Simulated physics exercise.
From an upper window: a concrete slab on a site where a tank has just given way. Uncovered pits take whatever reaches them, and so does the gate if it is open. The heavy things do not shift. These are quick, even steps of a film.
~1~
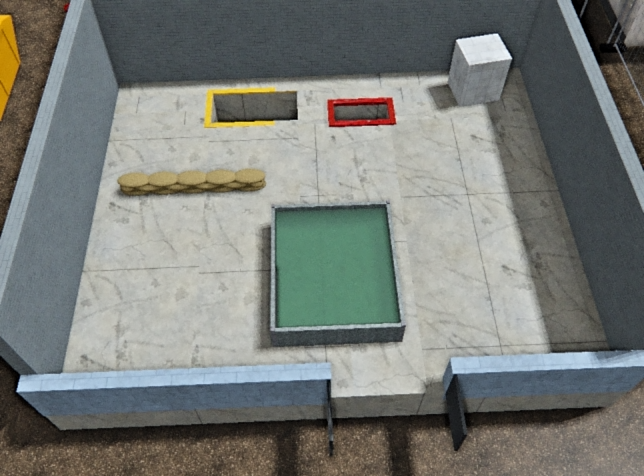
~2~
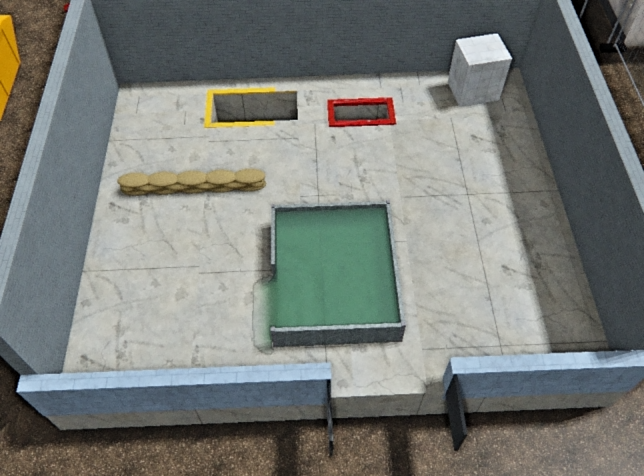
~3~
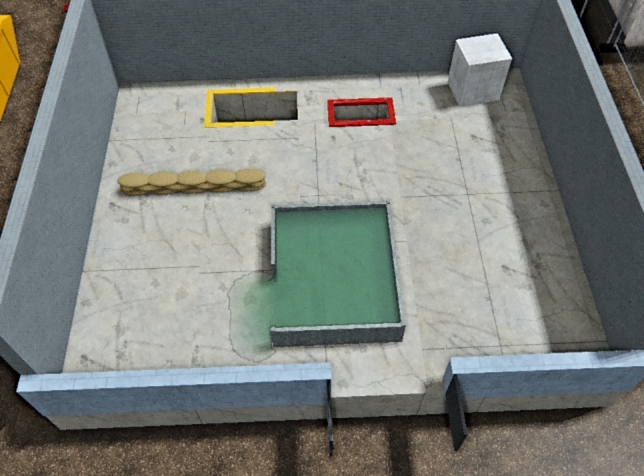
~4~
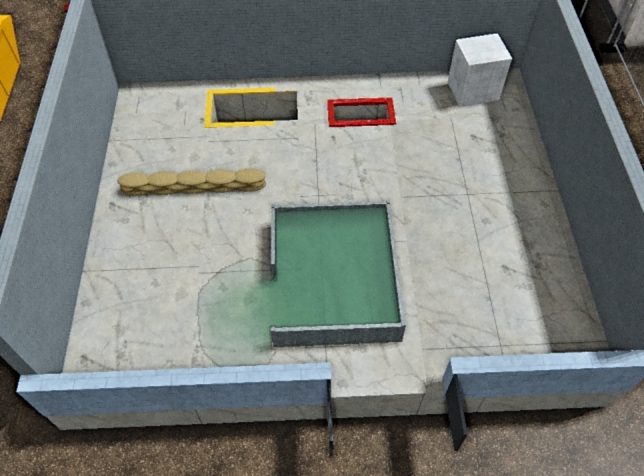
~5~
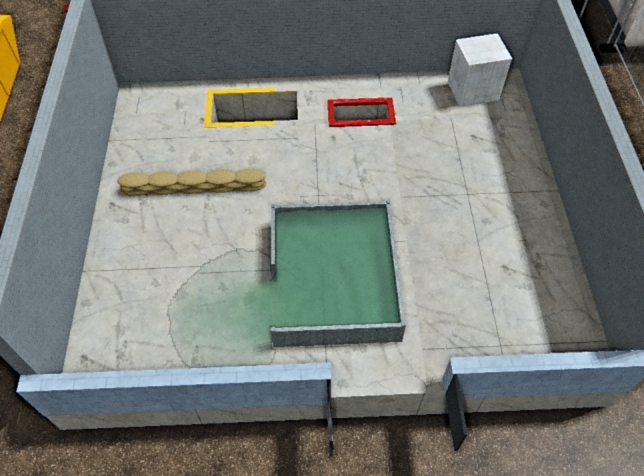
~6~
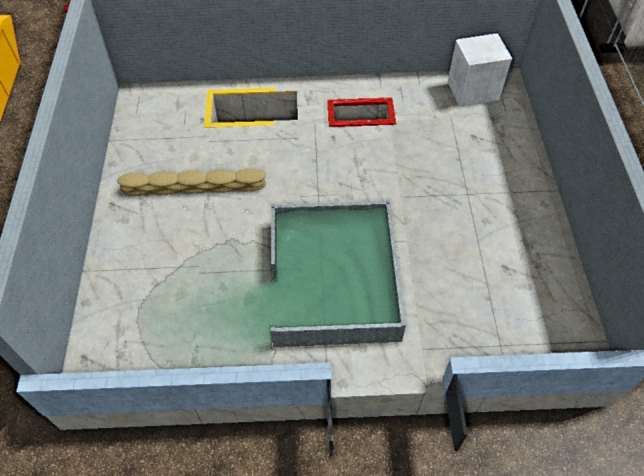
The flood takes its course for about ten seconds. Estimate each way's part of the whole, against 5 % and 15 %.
One by one: The gate takes less than 5 %; the yellow pit takes from 5 to 15 %; the red pit takes less than 5 %.
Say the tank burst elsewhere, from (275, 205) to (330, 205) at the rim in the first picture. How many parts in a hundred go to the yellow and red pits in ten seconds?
Roughly, in per cent: Yellow 35, red 6.
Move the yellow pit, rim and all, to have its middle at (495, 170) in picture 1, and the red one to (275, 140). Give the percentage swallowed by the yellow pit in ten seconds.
Roughly, in per cent: Yellow 2.
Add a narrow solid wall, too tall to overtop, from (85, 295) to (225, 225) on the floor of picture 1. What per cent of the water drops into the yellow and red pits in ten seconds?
In per cent: Yellow 2, red 0.
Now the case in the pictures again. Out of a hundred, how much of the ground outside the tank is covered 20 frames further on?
Roughly 25 per cent.
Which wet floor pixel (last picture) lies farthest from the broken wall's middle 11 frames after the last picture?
At about (97, 204).
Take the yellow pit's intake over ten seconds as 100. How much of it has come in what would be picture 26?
Roughly 0 per cent.
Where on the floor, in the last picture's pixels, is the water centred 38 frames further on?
Around (208, 261).
A moment on, water covers 15 % of the floor; the gate 0 %, the yellow pit 0 %, the red pit 0 %.
Next, water covers 20 % of the floor; the gate 0 %, the yellow pit 0 %, the red pit 0 %.
Then, water covers 25 % of the floor; the gate 0 %, the yellow pit 0 %, the red pit 0 %.
Later, water covers 40 % of the floor; the gate 0 %, the yellow pit 0 %, the red pit 0 %.
In the end, water covers 55 % of the floor; the gate 1 %, the yellow pit 8 %, the red pit 0 %.
